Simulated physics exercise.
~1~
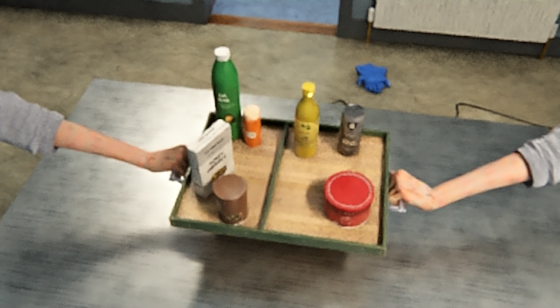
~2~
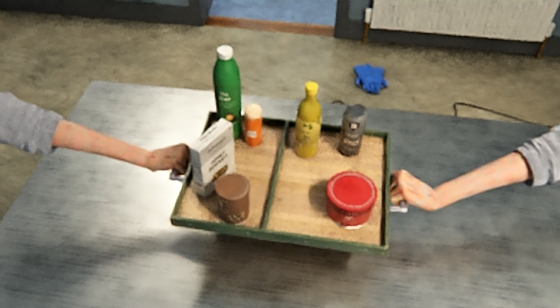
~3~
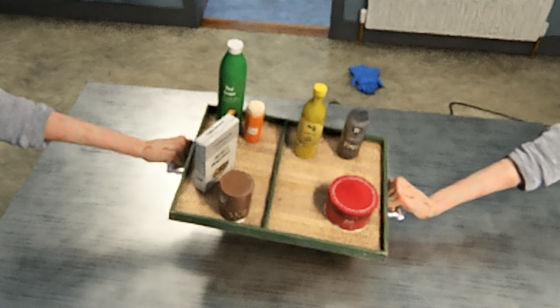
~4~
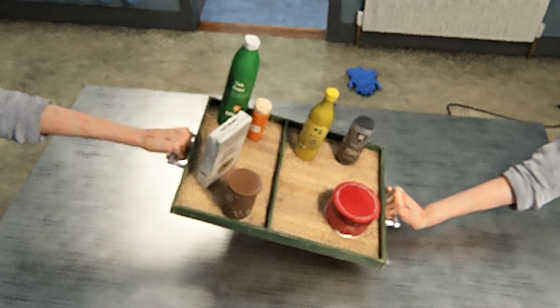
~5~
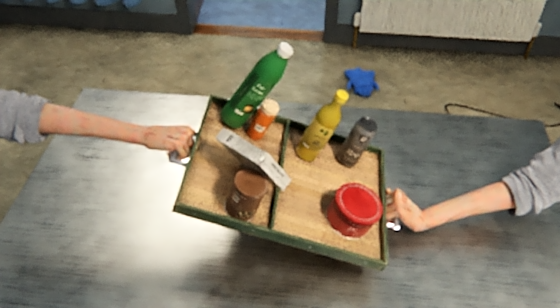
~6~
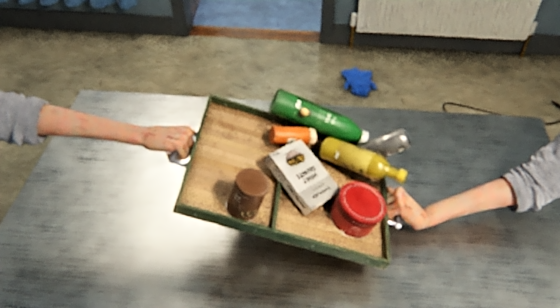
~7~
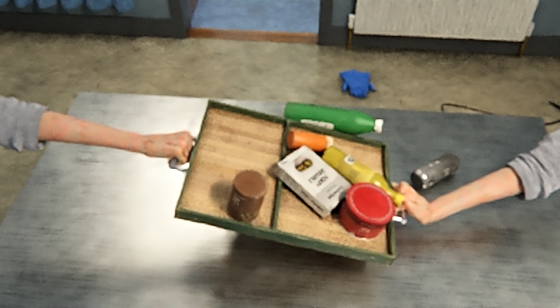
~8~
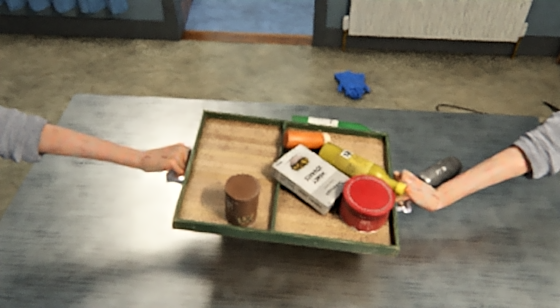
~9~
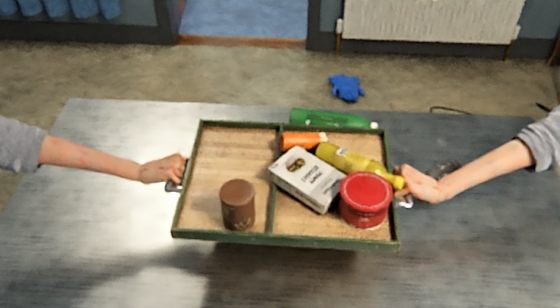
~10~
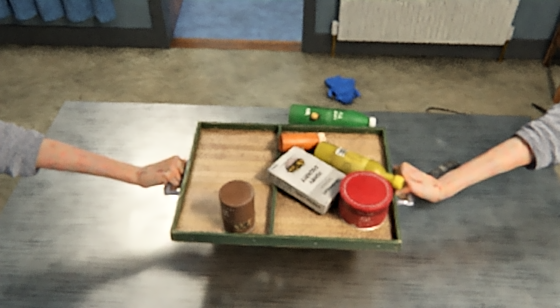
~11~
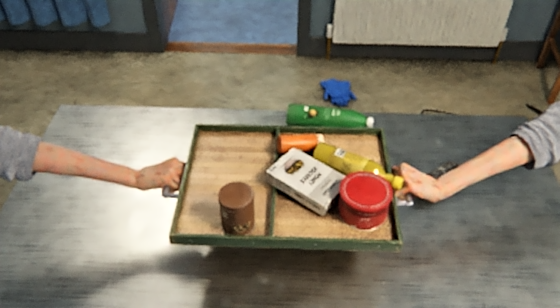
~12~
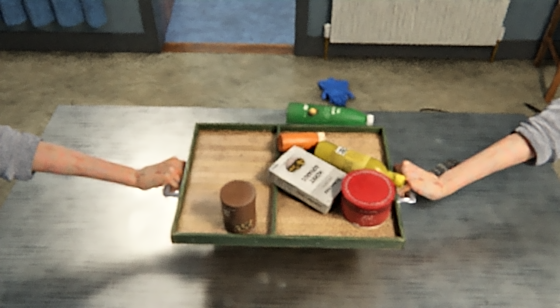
At first, two hands hold a divided tray above a grey table, with a green bottle, a yellow bottle, an orange shaker, a grey can and a white packet upright beside a brown tin and a red tub. The hands tip the tray down toward the right, and the taller items lean. The white packet topples, then the bottles, shaker and can go over to the right. The grey can rolls off past the right hand, while the green bottle slips over the back edge. The hands level the tray again. Finally, the packet, shaker and yellow bottle lie beside the upright tub, and the tin still stands at left.
